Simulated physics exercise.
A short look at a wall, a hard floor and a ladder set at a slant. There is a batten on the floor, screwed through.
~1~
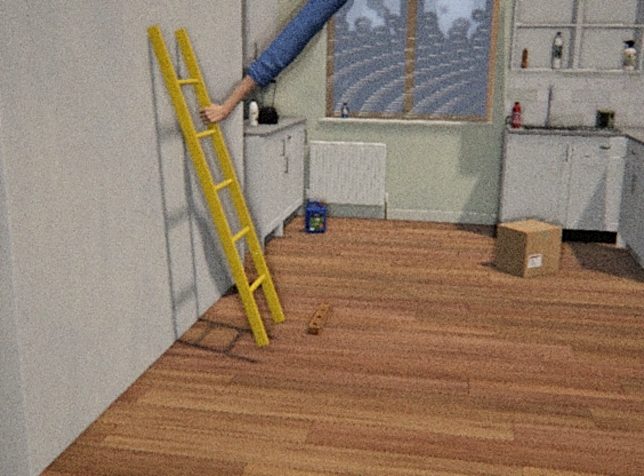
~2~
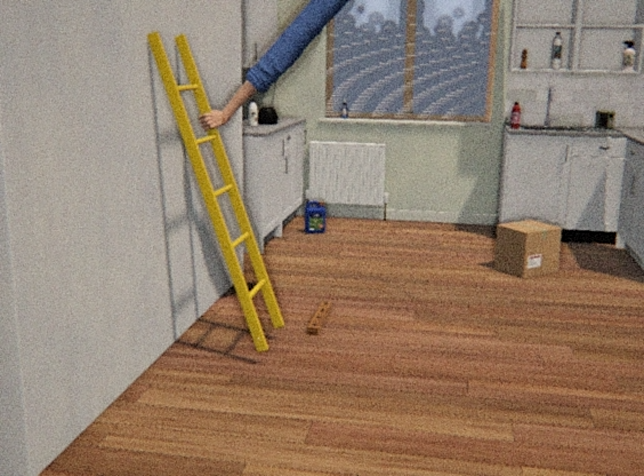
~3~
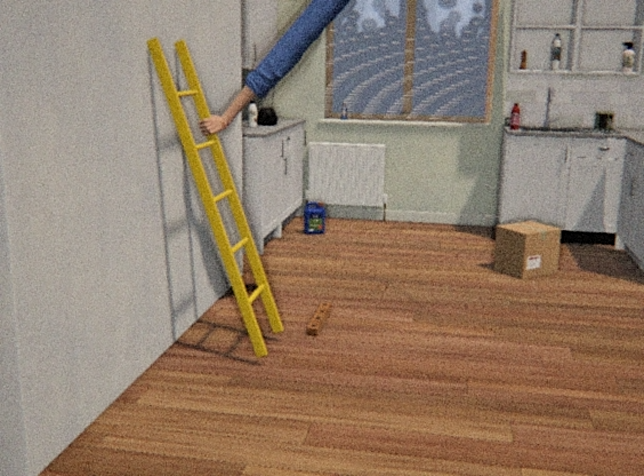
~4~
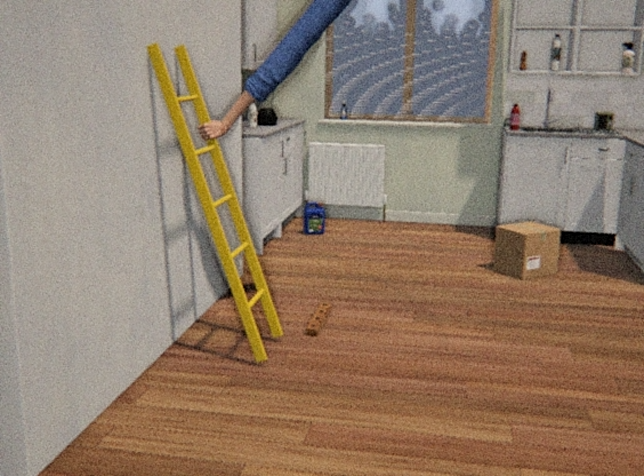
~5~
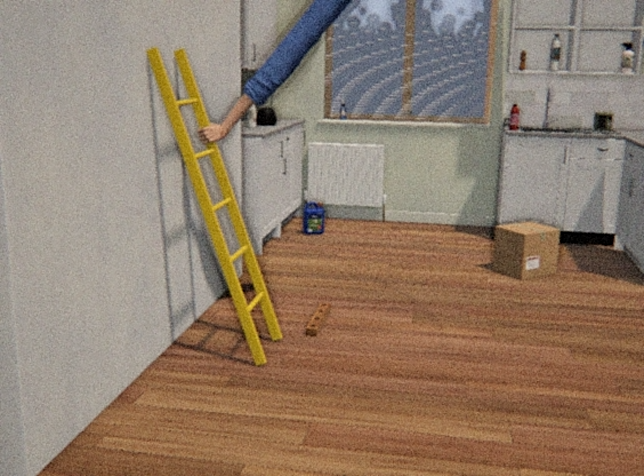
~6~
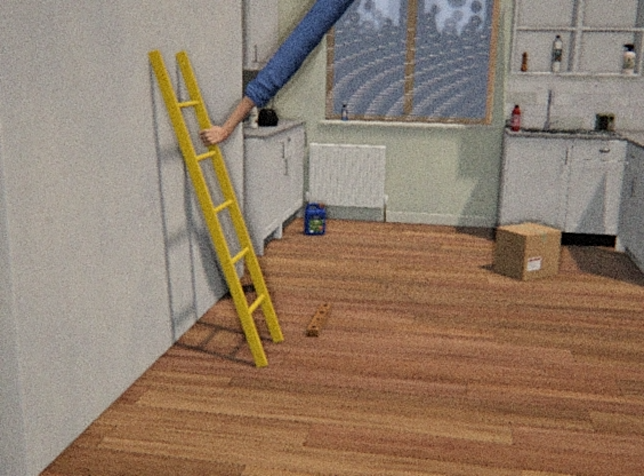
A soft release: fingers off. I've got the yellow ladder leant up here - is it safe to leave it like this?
Yes, it will stay.
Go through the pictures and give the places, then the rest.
In the first picture, still on the way; yellow ladder (221, 186); batten (321, 317).
In the second picture, still on the way; yellow ladder (221, 192); batten (320, 318).
In the third picture, still on the way; yellow ladder (220, 197); batten (320, 319).
In the fourth picture, still on the way; yellow ladder (220, 202); batten (319, 319).
In the fifth picture, still on the way; yellow ladder (220, 206); batten (319, 319).
In the sixth picture, in place, still held; yellow ladder (221, 208); batten (320, 320).
Then, 0.32 s past the last view, yellow ladder at rest near (221, 208).
Finally, the yellow ladder holds its place, near (221, 208).
